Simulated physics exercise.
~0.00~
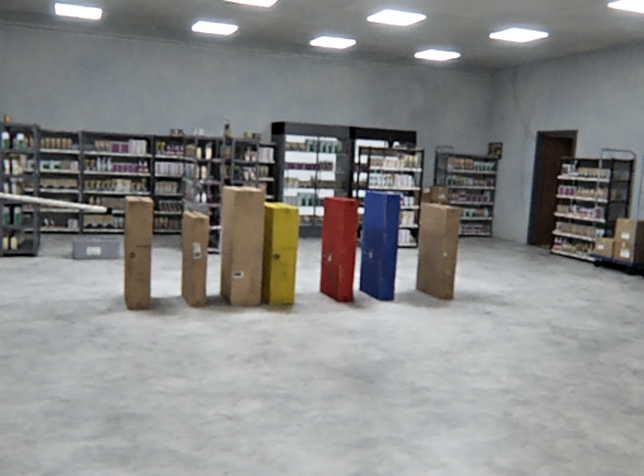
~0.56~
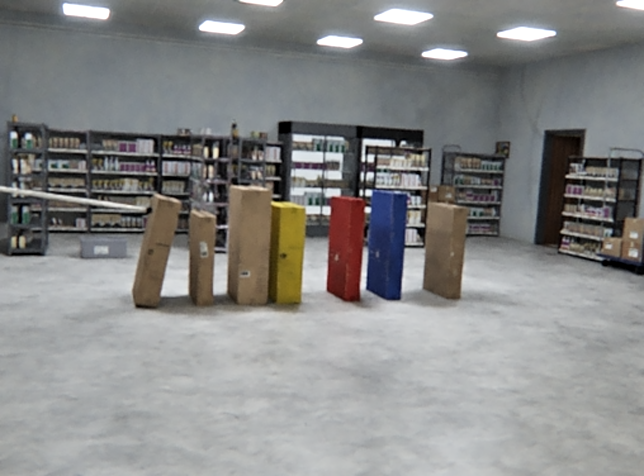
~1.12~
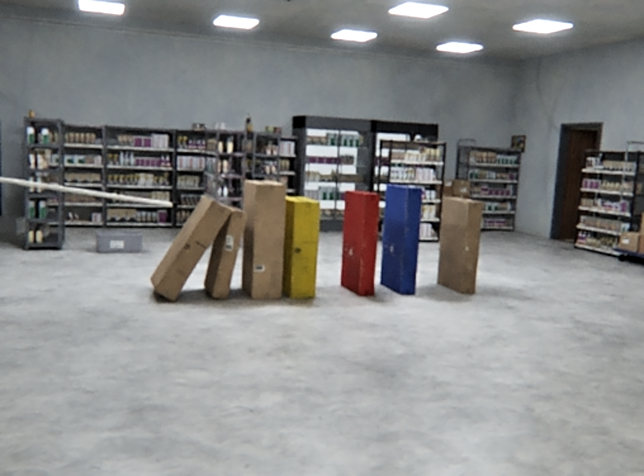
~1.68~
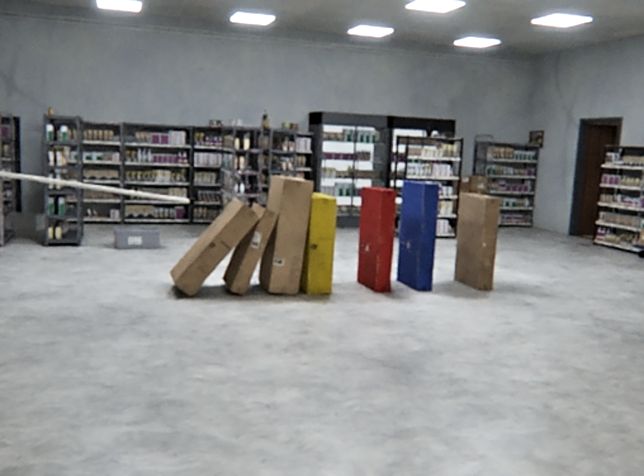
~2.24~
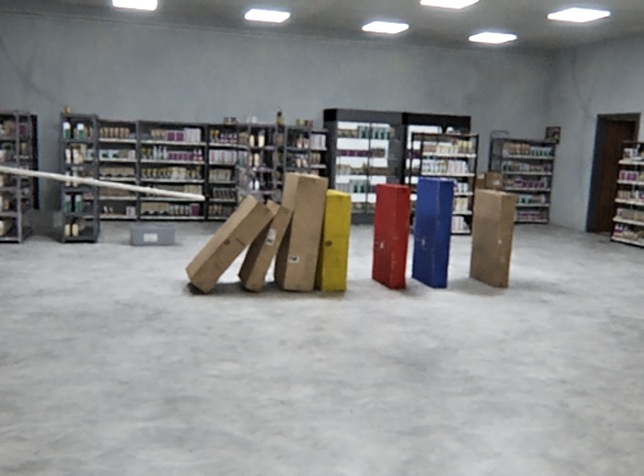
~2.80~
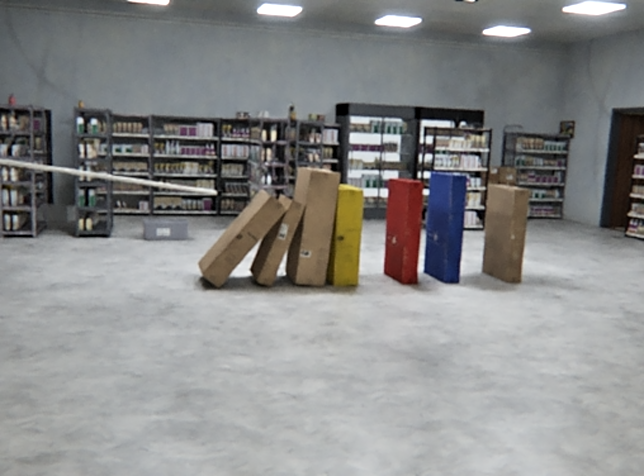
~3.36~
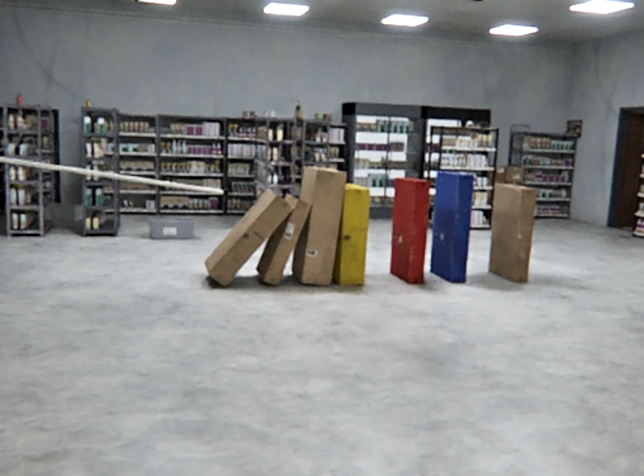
A pole tips the first carton into the next, and both lean while the coloured cartons stand.
